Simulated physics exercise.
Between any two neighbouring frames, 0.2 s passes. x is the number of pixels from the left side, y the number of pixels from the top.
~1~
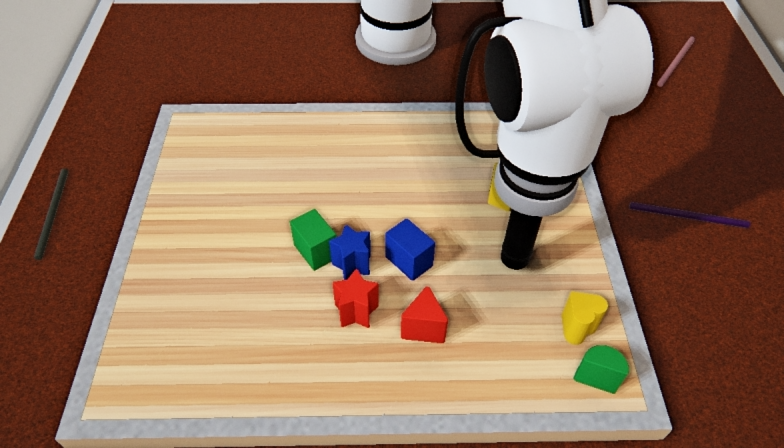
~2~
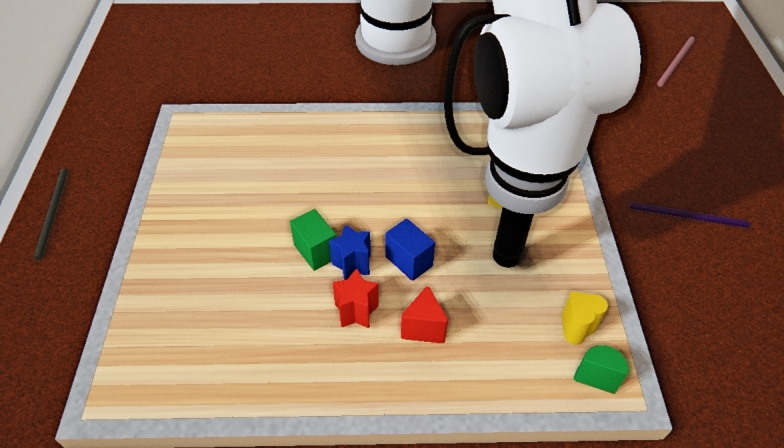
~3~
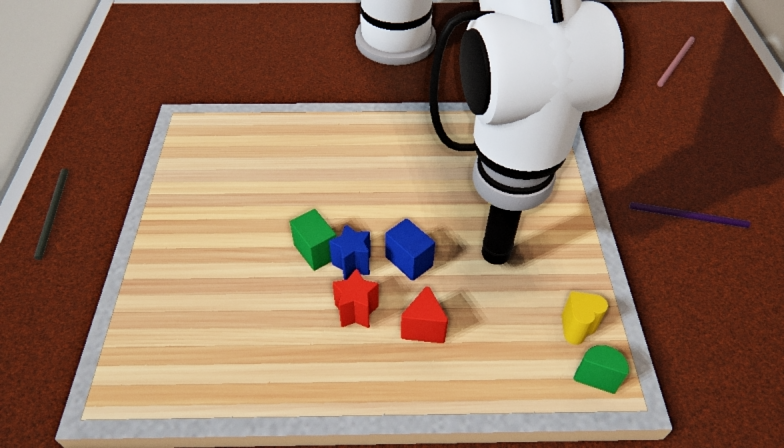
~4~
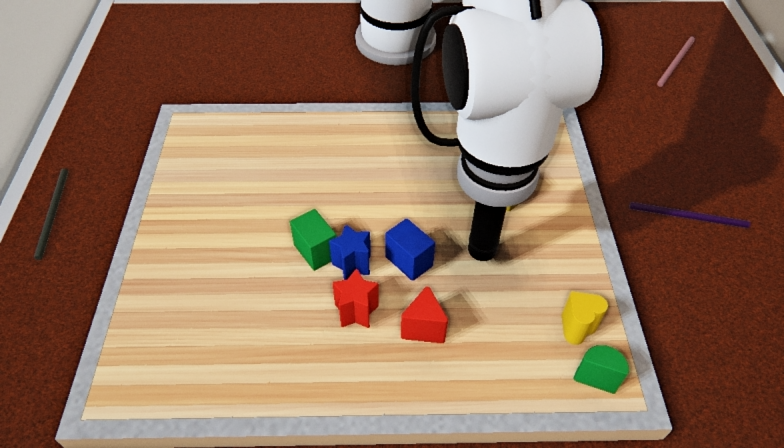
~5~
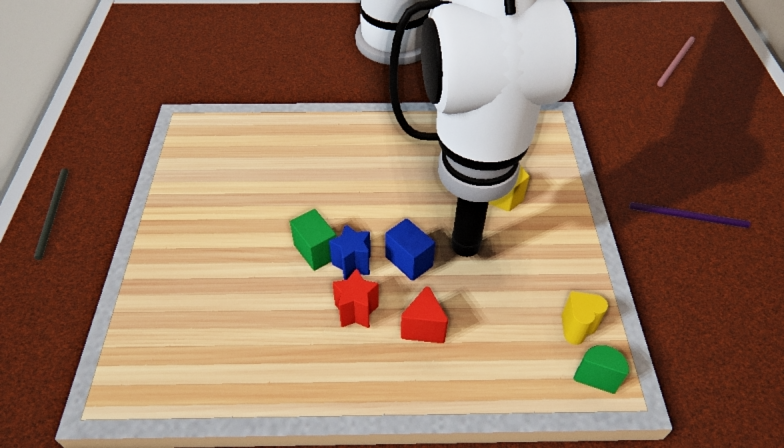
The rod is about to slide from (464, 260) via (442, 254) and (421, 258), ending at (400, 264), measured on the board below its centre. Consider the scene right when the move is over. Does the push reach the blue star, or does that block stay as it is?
It's moved.
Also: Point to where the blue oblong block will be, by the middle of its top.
The answer is (371, 244).
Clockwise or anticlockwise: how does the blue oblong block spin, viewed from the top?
Viewed from overhead, the blue oblong block winds up turned clockwise.
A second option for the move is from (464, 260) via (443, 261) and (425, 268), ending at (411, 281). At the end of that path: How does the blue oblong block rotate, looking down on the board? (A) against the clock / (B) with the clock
Correct choice: B.
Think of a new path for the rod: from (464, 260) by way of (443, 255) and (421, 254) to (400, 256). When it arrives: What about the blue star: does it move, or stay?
The blue star is moved.
On the path given first. Halfway along, rod at (432, 243); blue oblong block at (404, 239), turned 10° clockwise.
At the end, rod at (400, 251); green oblong block at (304, 227); blue star at (337, 243); red star in place; blue oblong block at (371, 244), turned 30° clockwise.
